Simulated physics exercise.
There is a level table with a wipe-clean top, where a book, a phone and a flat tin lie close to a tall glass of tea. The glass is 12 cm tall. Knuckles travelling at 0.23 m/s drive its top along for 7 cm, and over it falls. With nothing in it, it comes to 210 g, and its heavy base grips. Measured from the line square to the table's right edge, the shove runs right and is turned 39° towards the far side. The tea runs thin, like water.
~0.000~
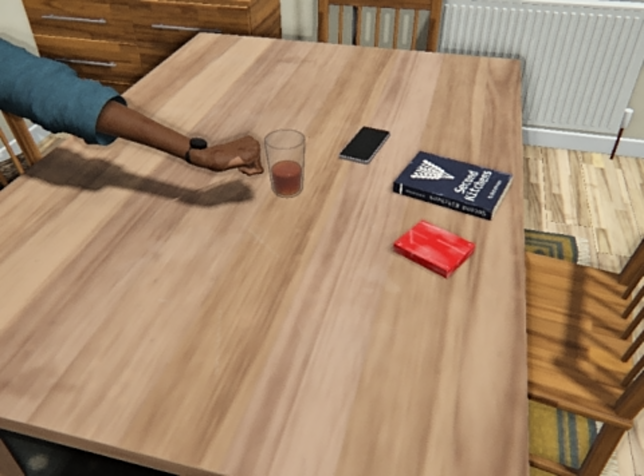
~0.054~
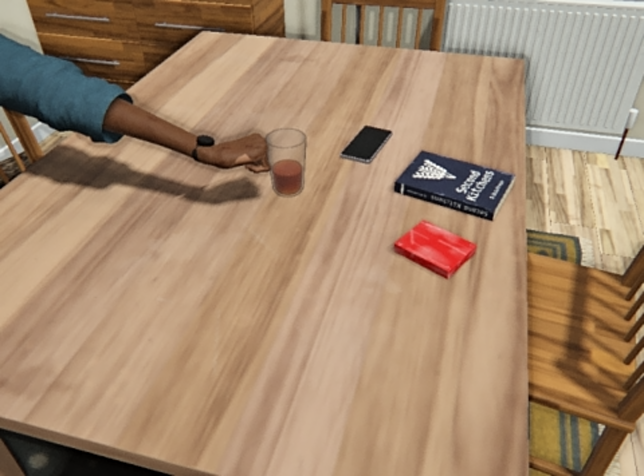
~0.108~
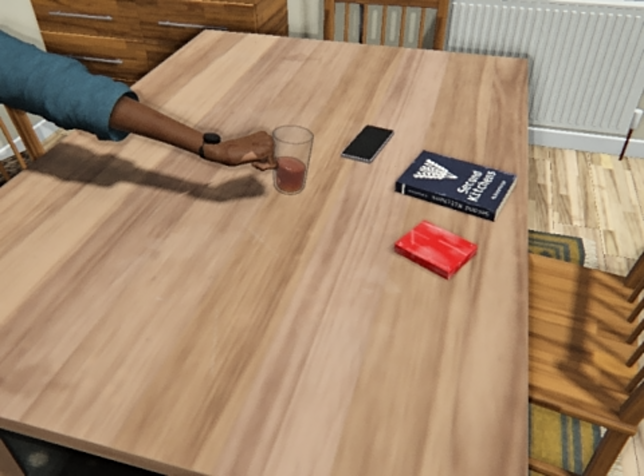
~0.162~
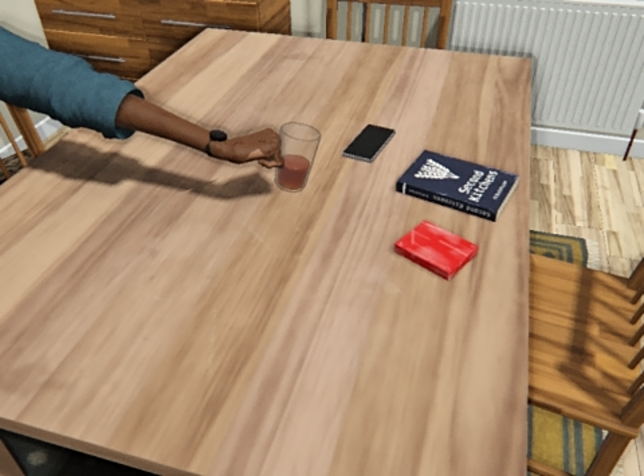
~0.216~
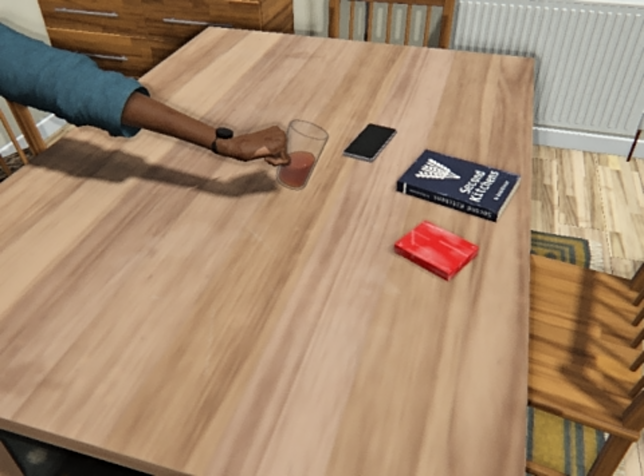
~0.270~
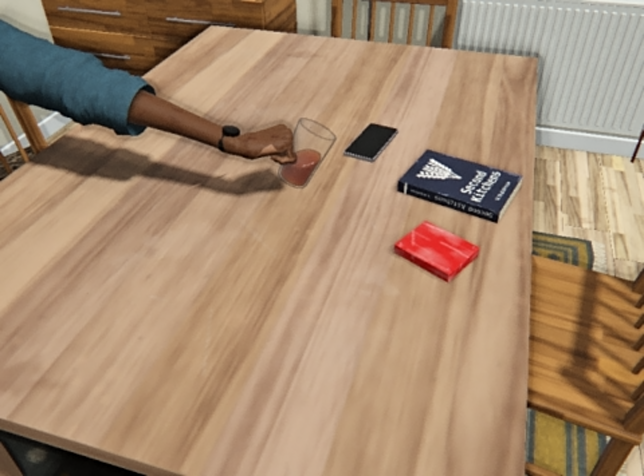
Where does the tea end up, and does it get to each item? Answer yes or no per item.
Book: Yes, it gets wet. Phone: Yes, it gets wet. Flat tin: No, it stays dry.
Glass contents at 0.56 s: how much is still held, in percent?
Some 98 in a hundred, give or take.
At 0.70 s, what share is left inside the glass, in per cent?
Value: Around 52 per cent.
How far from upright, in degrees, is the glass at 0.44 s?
It's tilted some 56° from upright.
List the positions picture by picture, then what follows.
In the first frame, it leans 0°; the fist is at (252, 152); the tea meets the walls at (271, 166) and (301, 170); the book is at (454, 178); the phone is at (365, 143); the flat tin is at (435, 243).
In the second frame, it leans 0°; the fist is at (258, 150); the tea meets the walls at (272, 164) and (302, 169).
In the third frame, it leans 7°; the fist is at (265, 147); the tea meets the walls at (275, 157) and (305, 168).
In the fourth frame, it leans 14°; the fist is at (271, 145); the tea meets the walls at (279, 158) and (308, 166).
In the fifth frame, it leans 21°; the fist is at (278, 142); the tea meets the walls at (281, 160) and (313, 164).
In the sixth frame, it leans 29°; the fist is at (284, 140); the tea meets the walls at (283, 160) and (316, 162).
After 0.44 s the tilt is 56° and 100 per cent is in the glass, 0 has run off the table; wet so far, nothing.
After 0.56 s the tilt is 86° and 99 per cent is in the glass, 0 has run off the table; wet so far, nothing.
After 0.70 s the tilt is 86° and 51 per cent is in the glass, 0 has run off the table; wet so far, book, phone.
After 0.94 s the tilt is 86° and 24 per cent is in the glass, 0 has run off the table; wet so far, book, phone.
In the end 9 per cent is in the glass, 6 has run off the table; wet so far, book, phone.
